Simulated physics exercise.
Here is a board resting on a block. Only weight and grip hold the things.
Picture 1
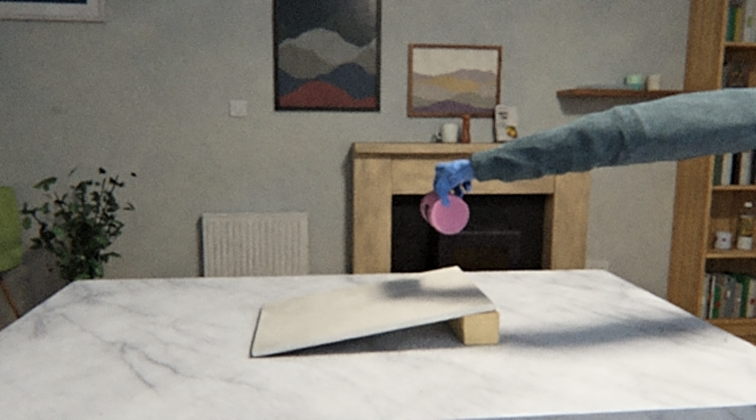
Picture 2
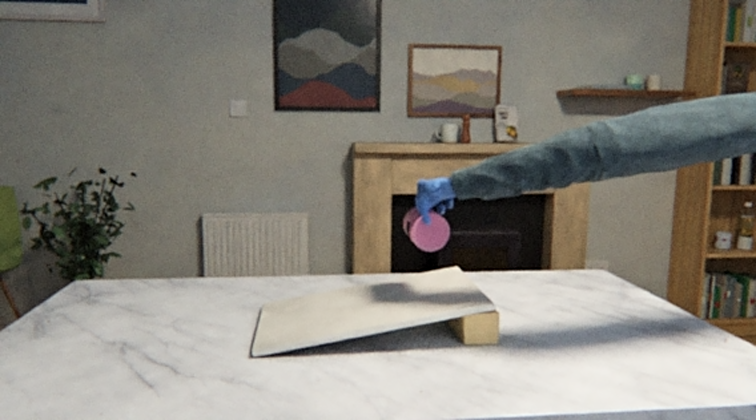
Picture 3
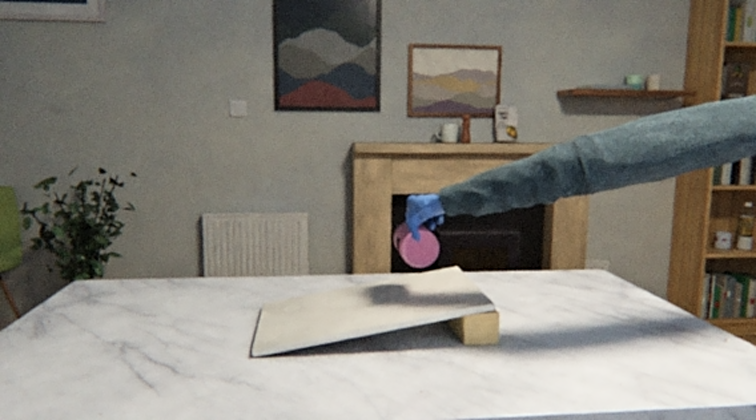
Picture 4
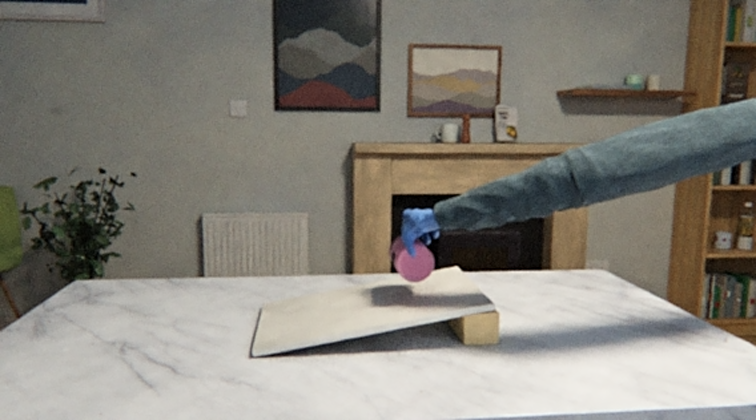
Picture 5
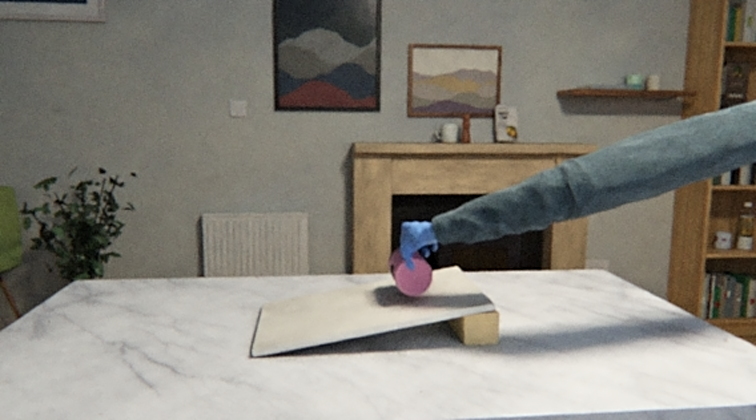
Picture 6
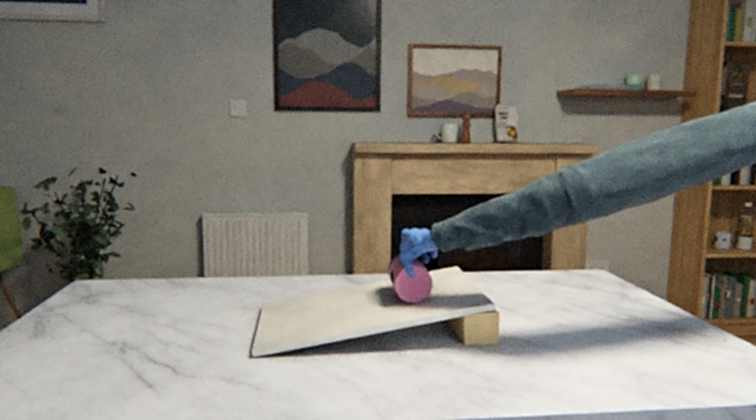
A blue-gloved hand lowers a pink jar onto a sloping board resting on a block.
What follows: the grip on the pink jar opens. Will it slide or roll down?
The pink jar slides or rolls down.
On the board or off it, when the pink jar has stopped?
The pink jar comes off the board.
Then, 1.10 s past the last view, pink jar now off the board.
Then, 1.70 s past the last view, things are still on the move.
Finally, off the board, pink jar. The pink jar runs down the board.
